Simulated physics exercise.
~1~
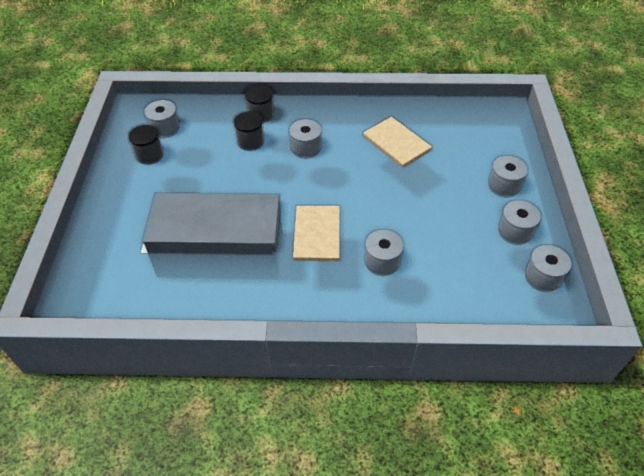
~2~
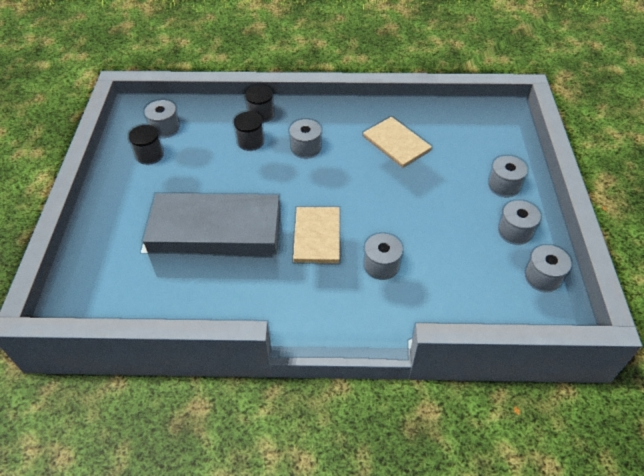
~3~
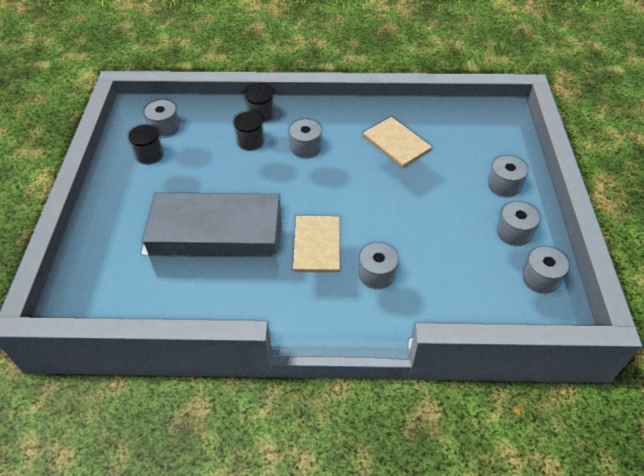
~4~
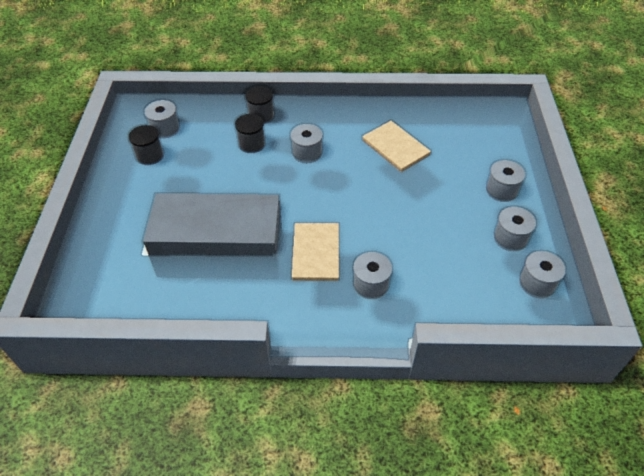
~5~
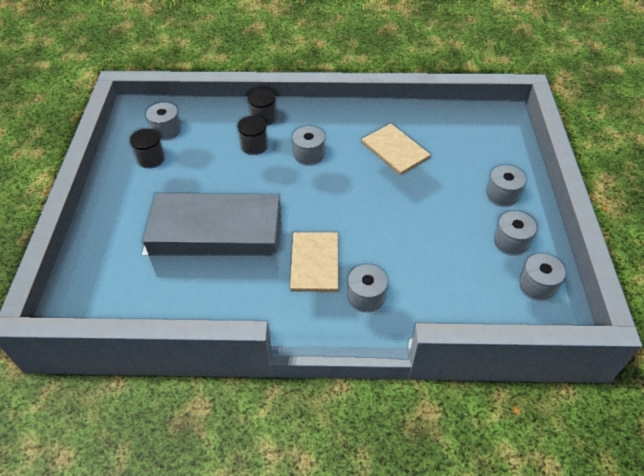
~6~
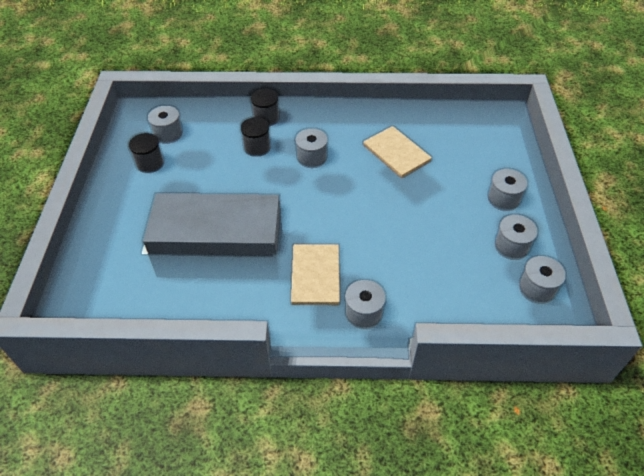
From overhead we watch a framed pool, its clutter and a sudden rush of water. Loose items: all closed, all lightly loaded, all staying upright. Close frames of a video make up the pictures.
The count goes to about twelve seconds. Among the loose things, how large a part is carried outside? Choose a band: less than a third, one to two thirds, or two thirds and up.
Less than a third.
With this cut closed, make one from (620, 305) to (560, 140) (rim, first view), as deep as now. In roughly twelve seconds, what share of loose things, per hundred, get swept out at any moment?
It should be close to 50 per cent.
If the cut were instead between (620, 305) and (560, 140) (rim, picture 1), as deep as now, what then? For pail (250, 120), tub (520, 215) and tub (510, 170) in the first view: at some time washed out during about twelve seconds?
Item one never gets out, item two leaves at some point, item three leaves at some point.
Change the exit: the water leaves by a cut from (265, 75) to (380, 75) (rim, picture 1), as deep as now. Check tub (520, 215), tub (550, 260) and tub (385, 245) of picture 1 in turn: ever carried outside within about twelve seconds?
Taking them one after another, held back, then held back, then held back.
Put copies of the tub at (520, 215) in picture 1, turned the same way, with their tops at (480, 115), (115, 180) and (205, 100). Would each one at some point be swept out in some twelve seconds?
Sure - one by one that's in the room, then in the room, then in the room.
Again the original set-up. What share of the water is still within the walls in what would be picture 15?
I'd put it near 82 per cent.
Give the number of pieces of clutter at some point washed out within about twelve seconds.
The total is 2.
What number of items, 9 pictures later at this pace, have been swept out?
2.
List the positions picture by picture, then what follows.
In the first frame, a tub at (384, 245) floats; a float at (317, 231) floats; 0 of 11 have shifted.
In the second frame, a tub at (384, 248) floats; a float at (317, 232), afloat; 0 of 11 have shifted.
In the third frame, a tub at (379, 258) floats, close to its start; a float at (317, 242) floats, close to its start; 2 of 11 have shifted.
In the fourth frame, a tub at (373, 267) floats, close to its start; a float at (316, 249), afloat, close to its start; 2 of 11 have shifted.
In the fifth frame, a tub at (368, 280), afloat, close to its start; a float at (315, 259), afloat, close to its start; 7 of 11 have shifted.
In the sixth frame, a tub at (365, 296), afloat, a stride from its start; a float at (316, 272), afloat, close to its start; 9 of 11 have shifted.
A moment on, 1 of 11 are out; 10 afloat.
Next, 2 of 11 are out; 9 afloat.
Later, 2 of 11 are out; 9 afloat.
In the end, 2 of 11 are out; 9 afloat.
